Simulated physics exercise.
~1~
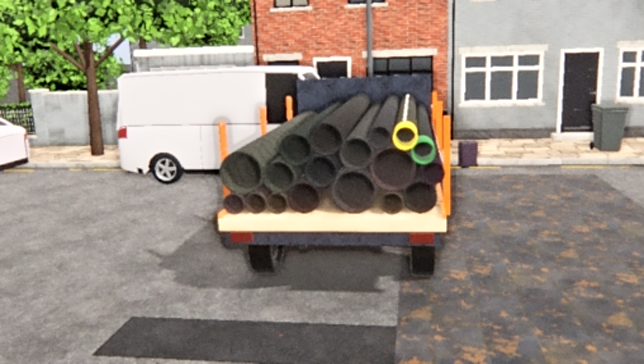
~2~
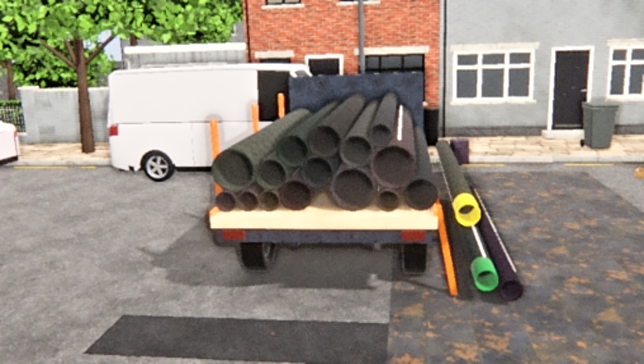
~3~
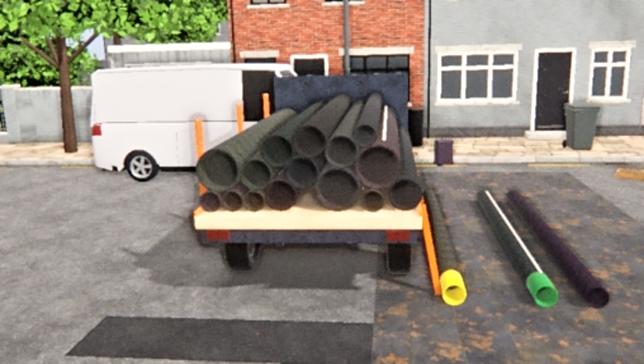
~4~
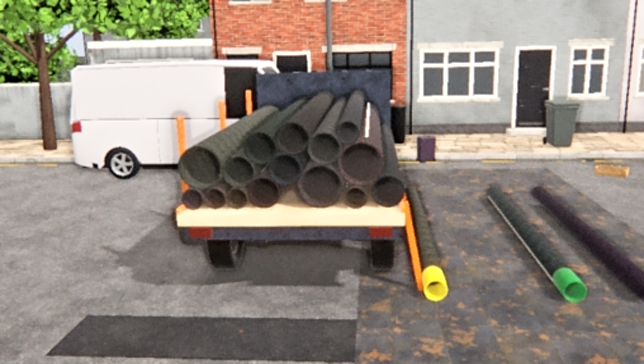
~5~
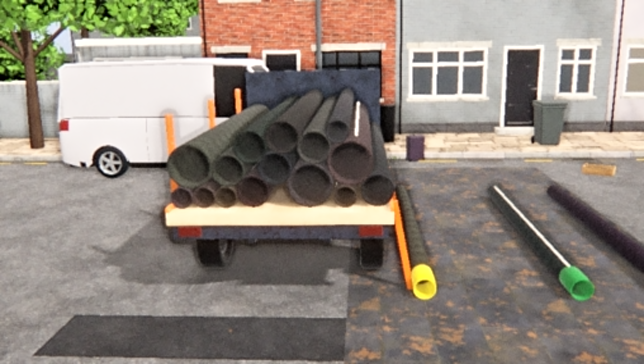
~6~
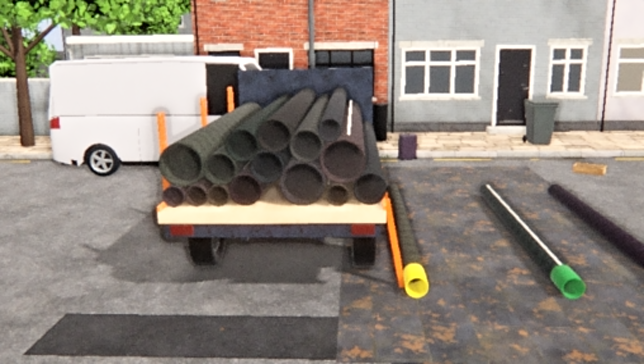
The clip shows a parked flatbed trailer stacked with dark pipes as the orange posts on its right side swing down; three pipes, including a yellow-ended and a green-ended one, drop off the right and end up lying on the ground while the rest stay aboard.
